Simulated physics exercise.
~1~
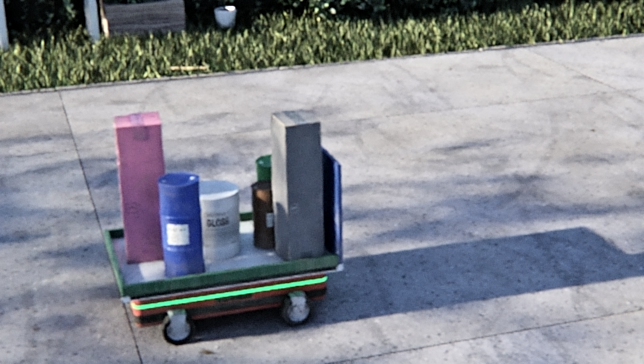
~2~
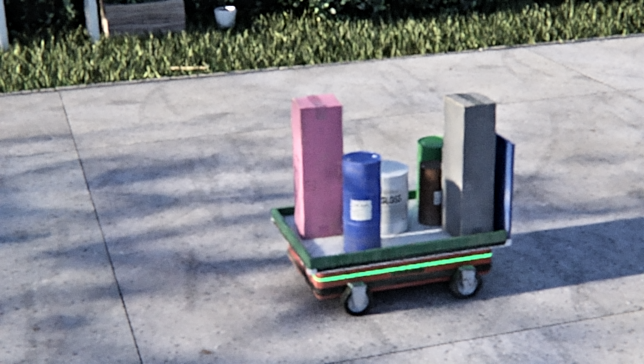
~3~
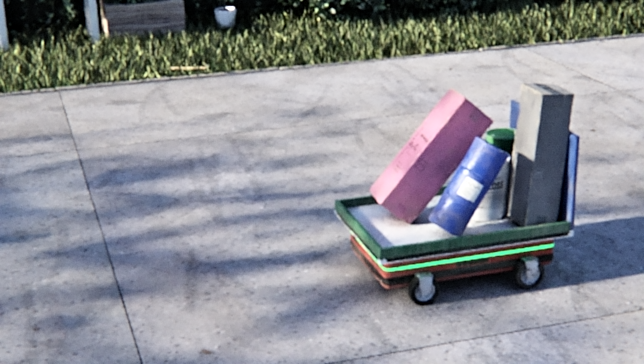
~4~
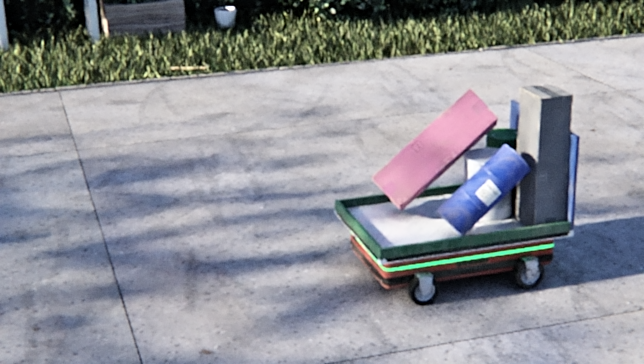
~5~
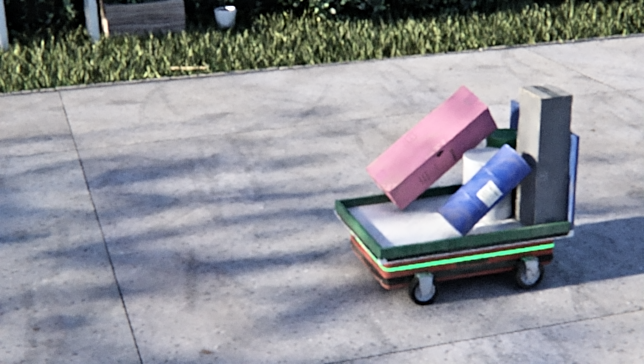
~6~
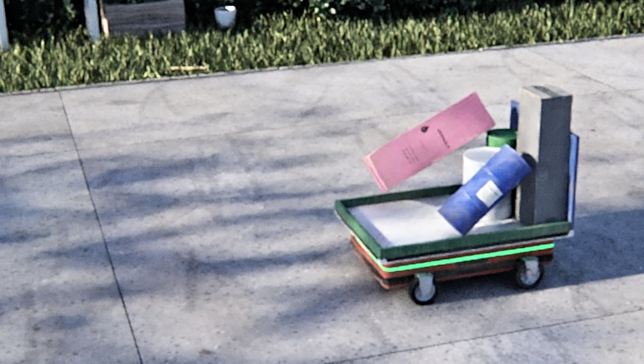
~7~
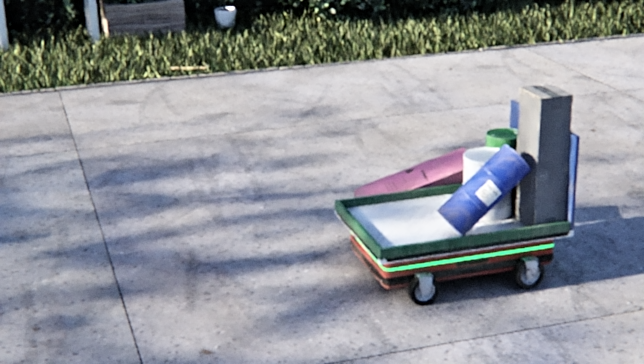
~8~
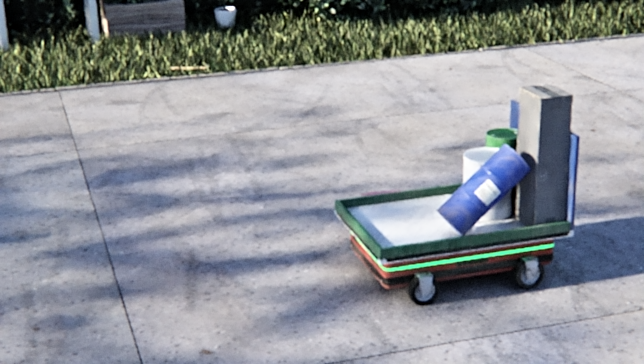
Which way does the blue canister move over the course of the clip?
It moves to the right, riding along with the cart and tipping over that way as the cart stops.
